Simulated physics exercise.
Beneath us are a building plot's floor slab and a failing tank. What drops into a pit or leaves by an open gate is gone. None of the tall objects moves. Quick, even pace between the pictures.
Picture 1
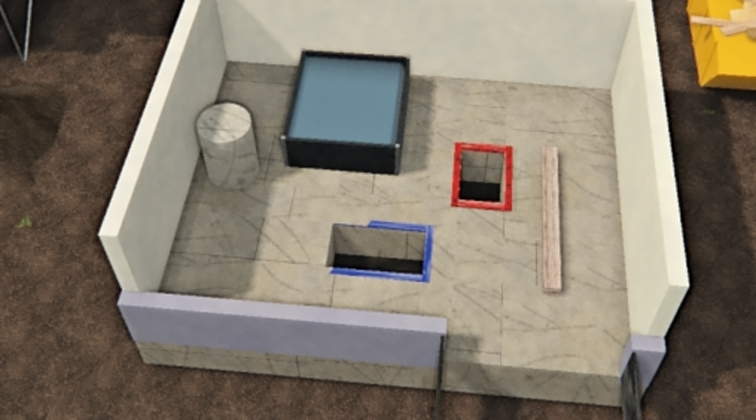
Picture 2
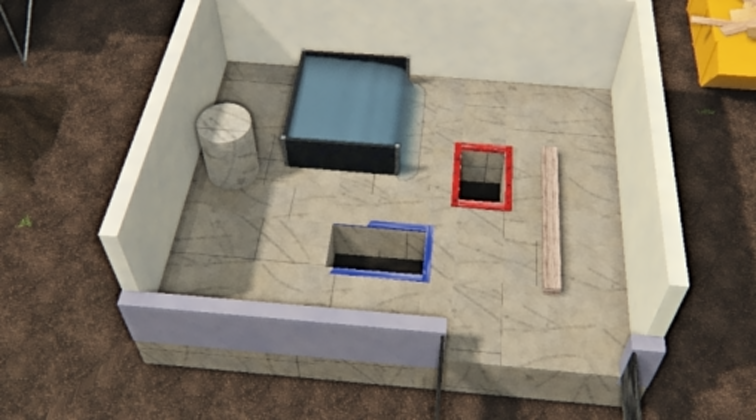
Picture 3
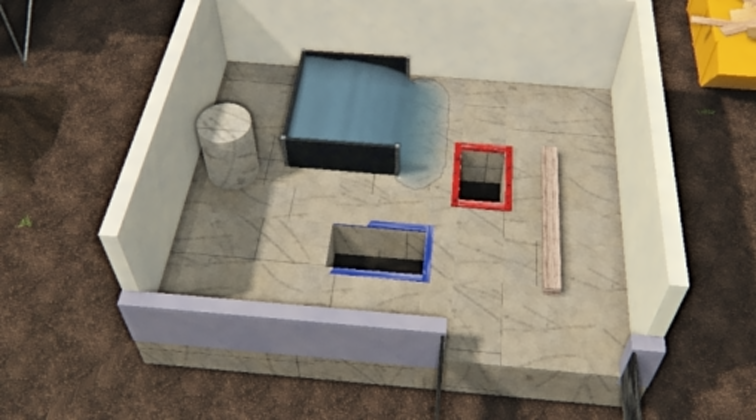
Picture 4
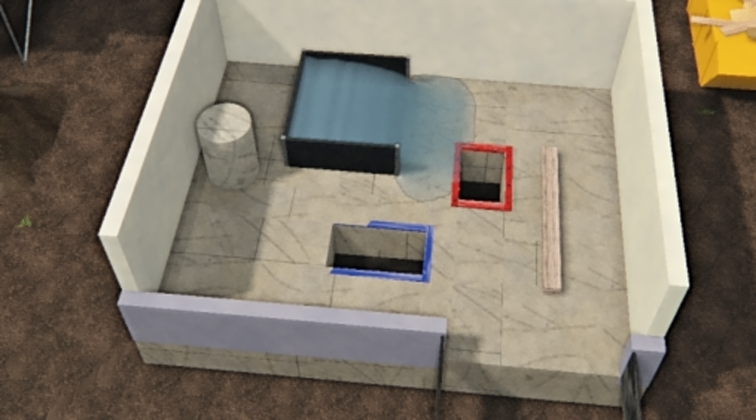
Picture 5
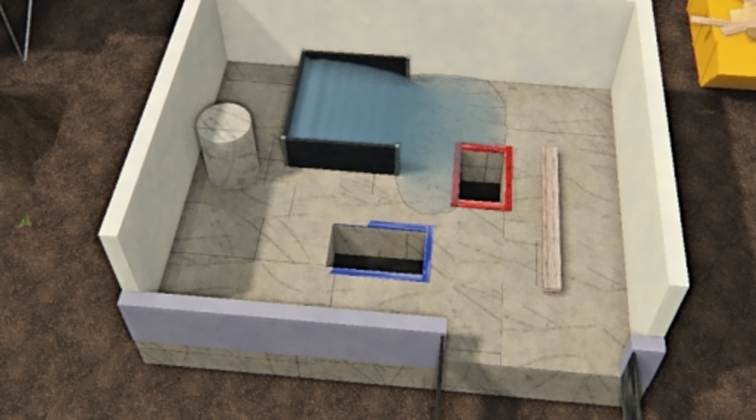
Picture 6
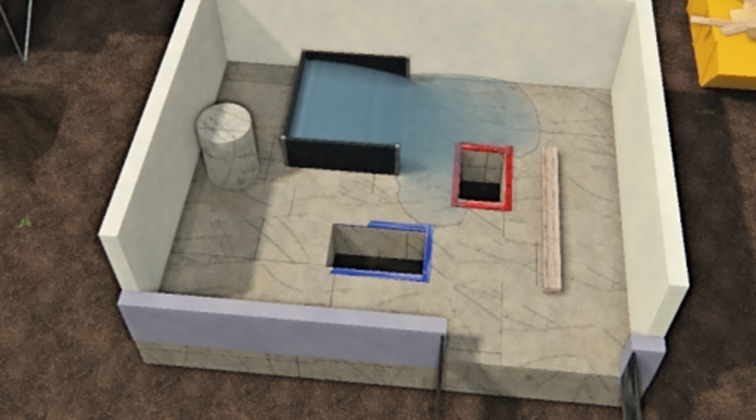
At the start, an open tank of blue water stands still on a walled floor slab, near a white cylinder and two rimmed pits. Water then pours out of the tank's right side and spreads rightward across the slab, fanning around the red-edged pit and nearing the blue-edged one.
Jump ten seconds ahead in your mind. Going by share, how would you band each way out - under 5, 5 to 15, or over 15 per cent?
I would put the gate over 15 per cent; I would put the blue pit under 5 per cent; I would put the red pit over 15 per cent.
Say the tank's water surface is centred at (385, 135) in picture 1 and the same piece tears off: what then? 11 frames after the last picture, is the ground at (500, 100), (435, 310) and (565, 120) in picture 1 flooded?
Spot one wetted, spot two unwetted, spot three wetted.
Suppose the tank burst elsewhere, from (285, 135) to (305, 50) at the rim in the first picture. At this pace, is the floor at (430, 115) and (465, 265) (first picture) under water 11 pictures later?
The first would be still unwetted and the second still unwetted.
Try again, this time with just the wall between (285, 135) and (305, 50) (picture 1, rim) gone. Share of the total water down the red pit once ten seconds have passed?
Roughly 0 per cent goes to the red pit.
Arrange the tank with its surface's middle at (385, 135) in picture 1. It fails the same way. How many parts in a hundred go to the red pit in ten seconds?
Red: 50 %.
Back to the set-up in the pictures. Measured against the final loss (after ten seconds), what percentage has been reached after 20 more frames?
Approximately 40 %.
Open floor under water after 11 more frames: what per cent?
My guess is around 35 in a hundred.
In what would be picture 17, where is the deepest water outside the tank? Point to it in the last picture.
Roughly at pixel (611, 95).
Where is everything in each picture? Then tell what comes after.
In the first frame, the open tank at (348, 100) is whole and still.
In the second frame, water pours out at (401, 120) and has run to (400, 178).
In the third frame, the front is at (417, 185), out from the gap at (401, 121).
In the fourth frame, water pours out at (401, 122) and has run to (446, 190).
In the fifth frame, the front is at (449, 208), out from the gap at (401, 122).
In the sixth frame, water pours out at (401, 122) and has run to (527, 103).
A moment on, water covers 25 % of the floor; the gate 0 %, the blue pit 0 %, the red pit 10 %.
Next, water covers 35 % of the floor; the gate 0 %, the blue pit 0 %, the red pit 19 %.
Then, water covers 45 % of the floor; the gate 0 %, the blue pit 0 %, the red pit 25 %.
Later, water covers 45 % of the floor; the gate 15 %, the blue pit 1 %, the red pit 27 %.
In the end, water covers 50 % of the floor; the gate 32 %, the blue pit 3 %, the red pit 28 %.
